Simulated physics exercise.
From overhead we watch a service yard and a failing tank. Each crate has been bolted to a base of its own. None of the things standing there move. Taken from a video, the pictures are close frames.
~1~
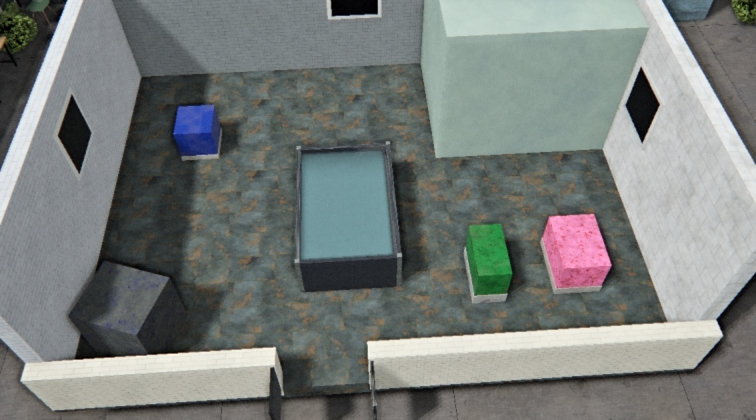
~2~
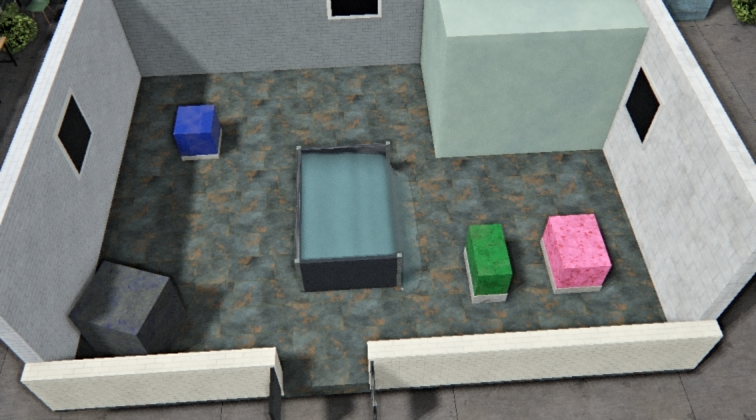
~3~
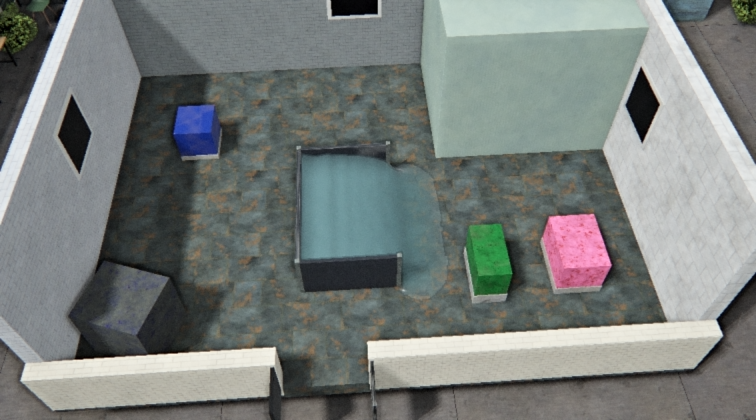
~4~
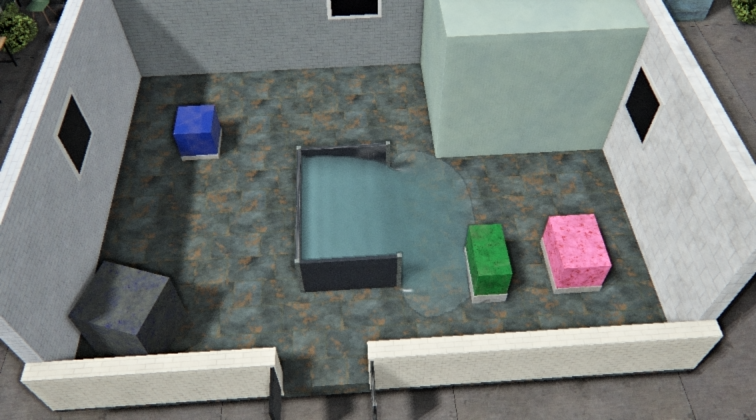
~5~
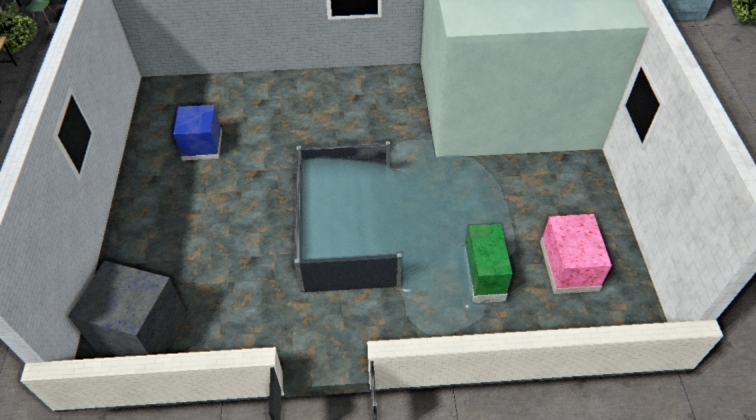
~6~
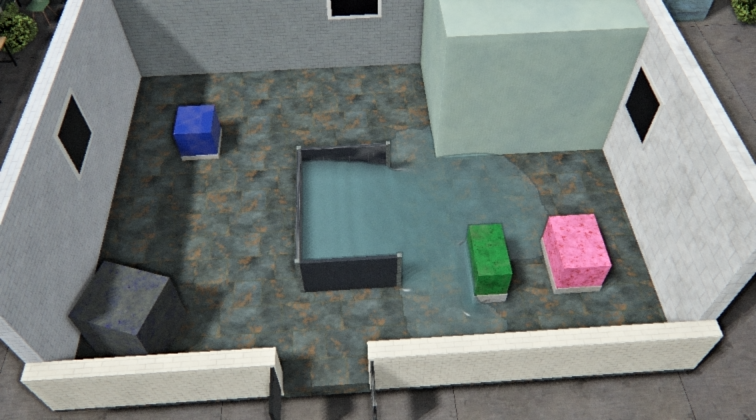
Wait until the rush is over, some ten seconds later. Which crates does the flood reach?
In order: I expect the pink crate to get touched; I expect the blue crate to never get touched; I expect the green crate to get touched.
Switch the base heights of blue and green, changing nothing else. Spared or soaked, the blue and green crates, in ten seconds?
With the swap, blue avoids the flood while green is flooded.
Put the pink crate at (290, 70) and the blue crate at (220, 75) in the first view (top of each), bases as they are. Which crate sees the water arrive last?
Answer: The one in blue.
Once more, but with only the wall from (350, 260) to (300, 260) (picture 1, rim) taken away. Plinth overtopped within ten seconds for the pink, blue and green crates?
Going crate by crate, the pink one stays out of reach, then the blue one stays out of reach, then the green one stays out of reach.
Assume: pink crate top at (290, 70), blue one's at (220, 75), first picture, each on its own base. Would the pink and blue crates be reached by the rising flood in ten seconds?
Looking at both, the pink crate is left untouched, and the blue crate is left untouched.
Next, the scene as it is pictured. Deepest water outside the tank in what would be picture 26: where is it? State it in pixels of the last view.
That would be (647, 348).
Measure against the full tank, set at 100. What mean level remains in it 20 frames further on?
Roughly 12 percent.
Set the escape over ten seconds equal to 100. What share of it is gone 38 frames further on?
My estimate is roughly 30 percent.
A moment on, water covers 25 % of the floor; the pink crate water round its plinth, the blue crate not reached, the green crate water round its plinth.
Next, water covers 40 % of the floor; the pink crate water round its plinth, the blue crate not reached, the green crate water round its plinth.
Then, water covers 45 % of the floor; the pink crate water round its plinth, the blue crate not reached, the green crate water round its plinth.
Later, water covers 55 % of the floor; the pink crate water round its plinth, the blue crate not reached, the green crate water round its plinth.
In the end, water covers 85 % of the floor; the pink crate was topped, the blue crate stayed above the water, the green crate was topped.
